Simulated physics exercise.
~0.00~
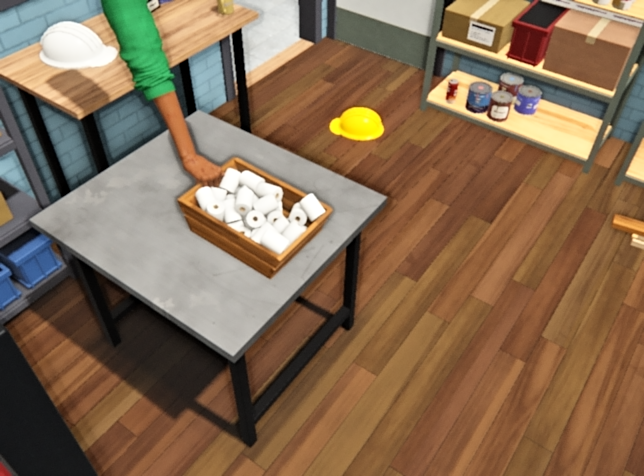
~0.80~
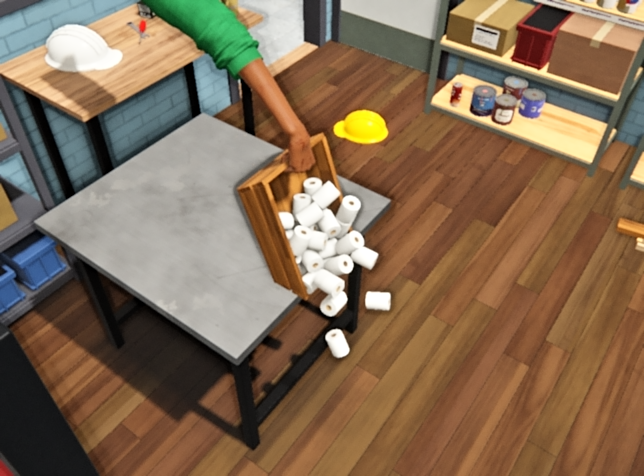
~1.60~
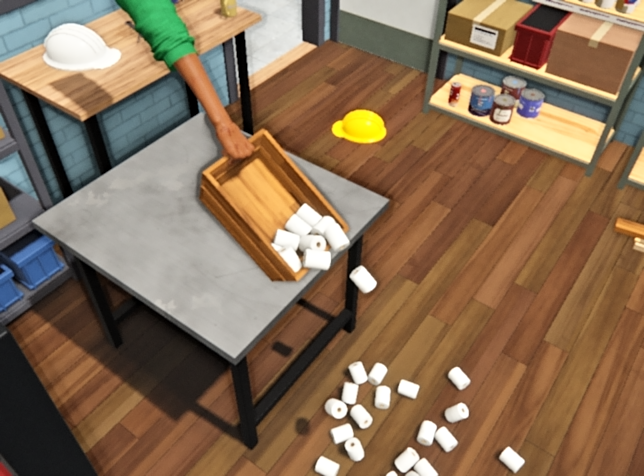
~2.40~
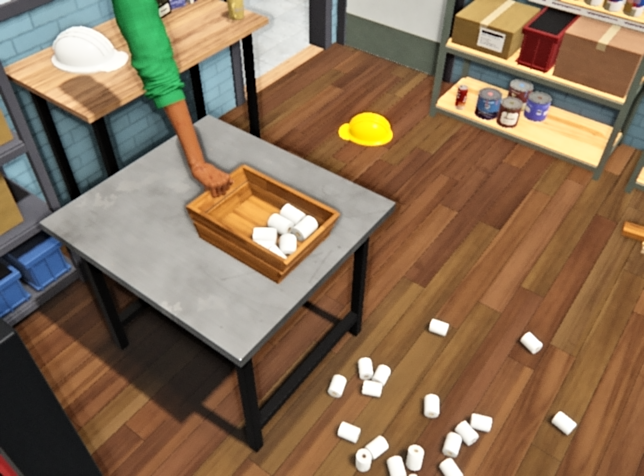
In a workshop with a plank floor, a wooden tote full of small white paper rolls sits on a grey table, with a yellow hard hat on the floor behind. A hand reaching from a green sleeve grips the tote and tips it up steeply toward the right edge. The rolls slide out in a heap and begin dropping past the table's corner. More tumble down and scatter across the floorboards as the tote starts to come back down. Finally the hand sets it flat, with a few rolls left inside and most spread over the floor.
